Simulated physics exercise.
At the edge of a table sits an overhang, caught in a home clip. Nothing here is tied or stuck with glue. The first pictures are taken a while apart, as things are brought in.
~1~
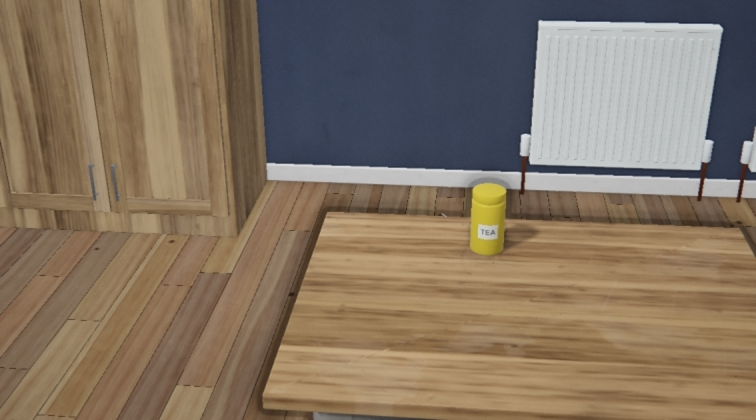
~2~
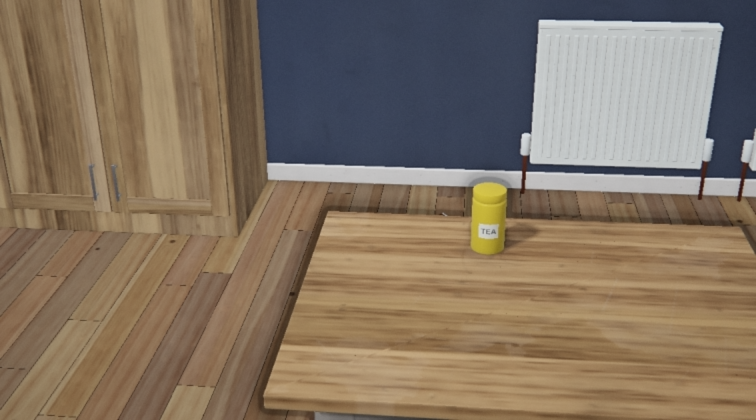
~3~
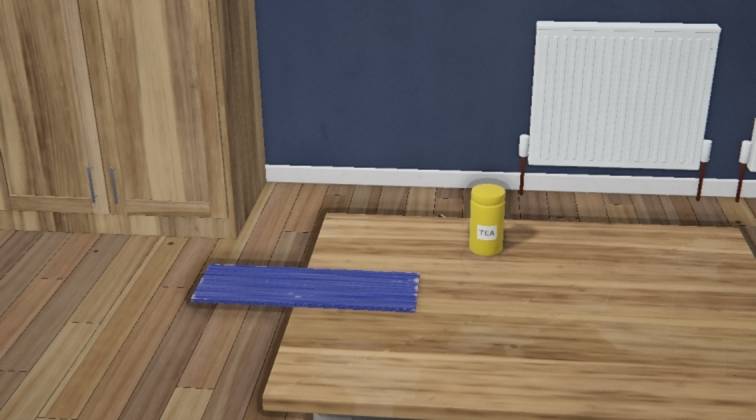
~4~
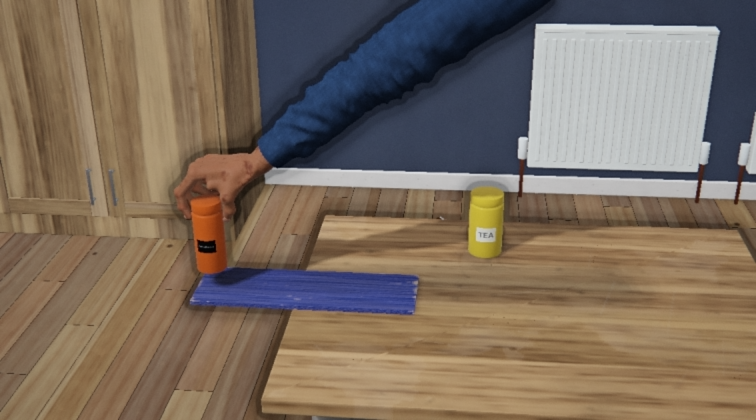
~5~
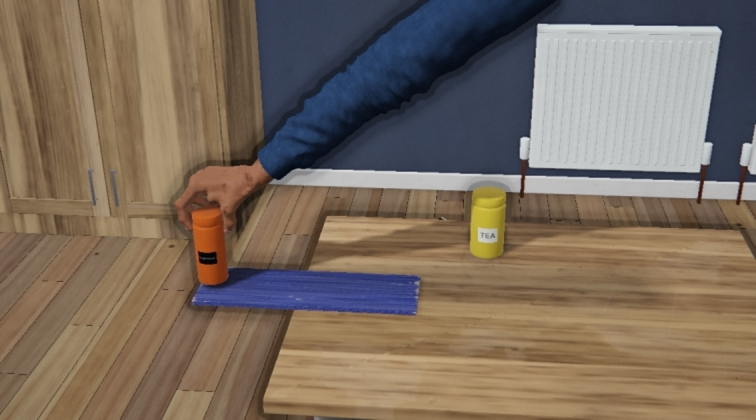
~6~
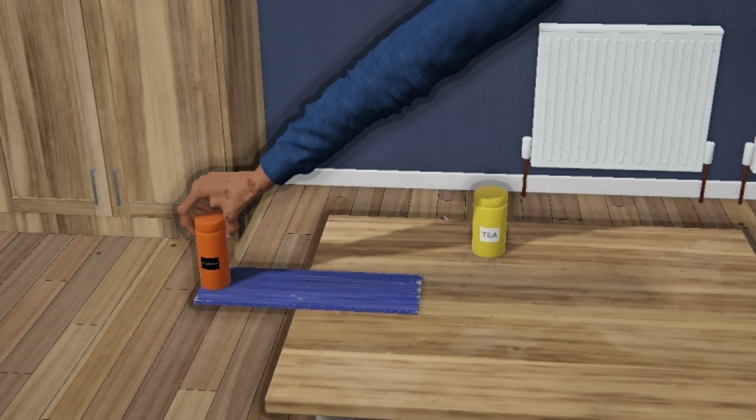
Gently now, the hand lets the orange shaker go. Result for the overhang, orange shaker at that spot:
It does not stay.
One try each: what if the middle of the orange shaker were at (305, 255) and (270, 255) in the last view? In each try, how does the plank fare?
Stays put, then Topples.
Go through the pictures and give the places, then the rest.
The last thing is not in view yet, in the first picture.
The last thing is not in view yet, in the second picture.
The last thing is not in view yet; blue plank (308, 287), in the third picture.
Coming down; orange shaker (210, 234); blue plank (307, 290), in the fourth picture.
Coming down; orange shaker (210, 245); blue plank (309, 290), in the fifth picture.
In place under the hand; orange shaker (213, 251); blue plank (311, 289), in the sixth picture.
Then, 0.40 s later than the last frame, orange shaker now down on the floor or falling; blue plank tilted by 65°.
Then, 0.50 s later than the last frame, blue plank now down on the floor or falling.
Then, 0.60 s later than the last frame, things are still on the move.
Then, 0.70 s later than the last frame, as before.
When it is over, down on the floor or falling, blue plank and orange shaker; yellow jar as before. The plank comes down.
